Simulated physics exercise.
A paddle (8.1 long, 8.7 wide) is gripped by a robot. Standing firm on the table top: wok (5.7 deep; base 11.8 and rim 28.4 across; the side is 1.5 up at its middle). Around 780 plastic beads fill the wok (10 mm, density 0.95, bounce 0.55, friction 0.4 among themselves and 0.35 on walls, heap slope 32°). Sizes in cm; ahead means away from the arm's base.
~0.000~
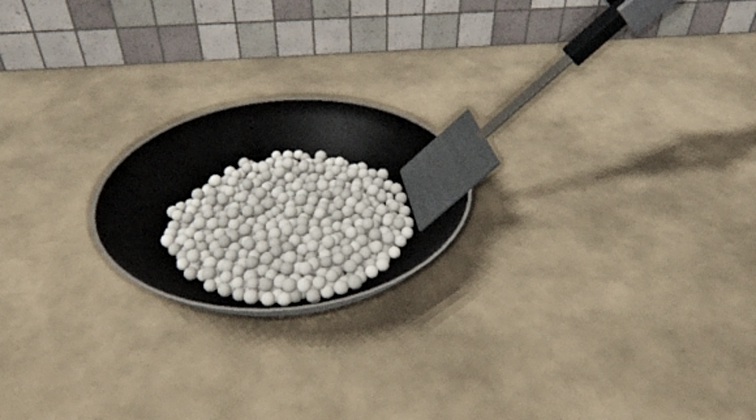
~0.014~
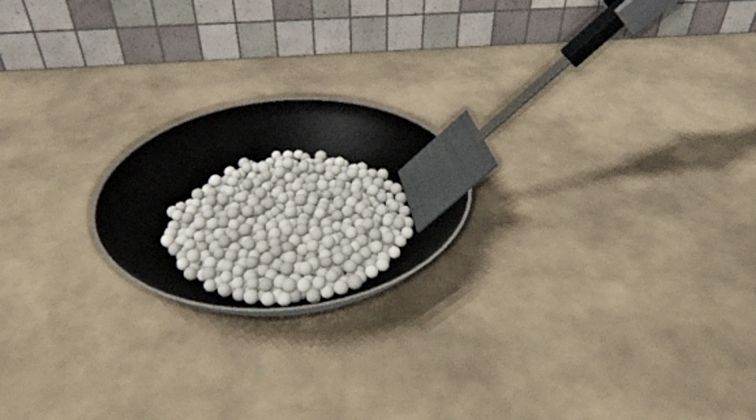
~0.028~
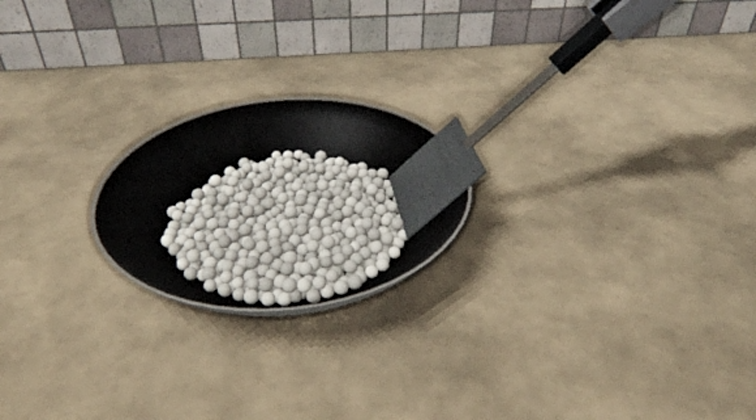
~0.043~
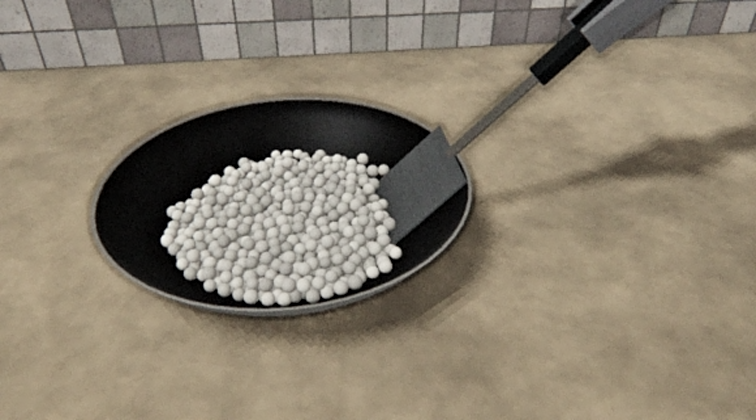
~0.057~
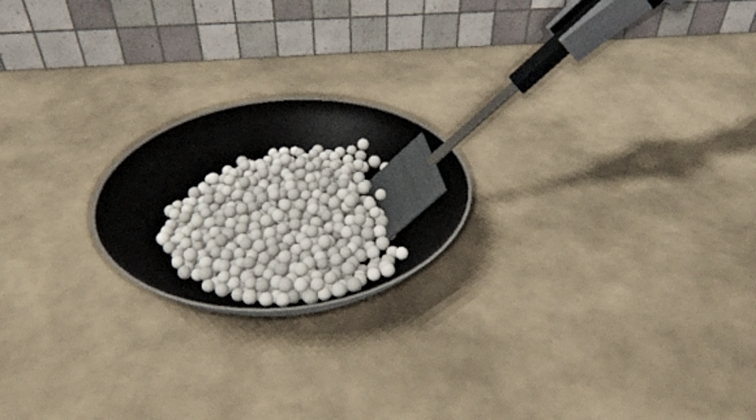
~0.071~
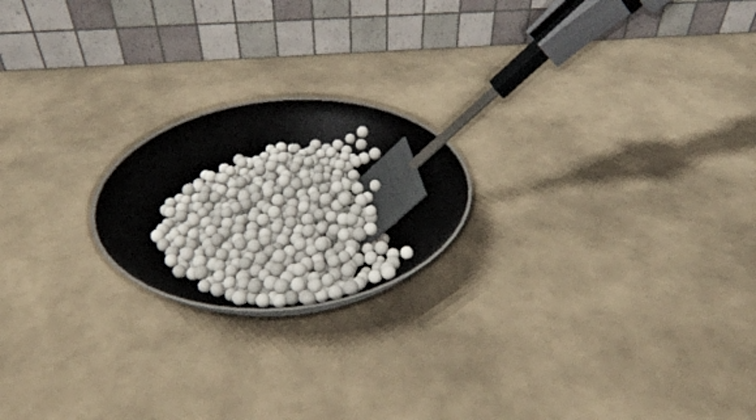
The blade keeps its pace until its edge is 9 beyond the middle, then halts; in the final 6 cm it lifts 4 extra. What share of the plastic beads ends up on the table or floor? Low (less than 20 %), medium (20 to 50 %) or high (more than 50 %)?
Share on the table or floor: Medium (20 to 50 %).
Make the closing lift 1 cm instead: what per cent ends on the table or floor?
Some 30 per cent.
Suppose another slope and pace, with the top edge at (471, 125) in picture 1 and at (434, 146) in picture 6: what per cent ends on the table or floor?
About 10 per cent.
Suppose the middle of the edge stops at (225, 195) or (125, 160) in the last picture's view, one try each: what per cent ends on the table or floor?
Some 10 and 35 per cent.
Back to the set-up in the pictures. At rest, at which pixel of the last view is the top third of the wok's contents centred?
Near (199, 222).
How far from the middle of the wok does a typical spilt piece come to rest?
Some 44 cm.
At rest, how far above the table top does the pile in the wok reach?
About 5.0 cm.
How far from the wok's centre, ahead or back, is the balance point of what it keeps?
About 3.5 cm ahead.
After 0.11 s, sloping 45°, highest piece 6 above the table; 784 in the wok.
After 0.16 s, sloping 45°, highest piece 8 above the table; 784 in the wok.
After 0.38 s, sloping 45°, highest piece 14 above the table; 571 in the wok, 83 on the table or floor, 130 on the blade or in flight.
After 1.43 s, sloping 45°, highest piece 5 above the table; 571 in the wok, 213 on the table or floor.
In the end, 571 in the wok, 213 on the table or floor. That is 27 % on the table or floor.
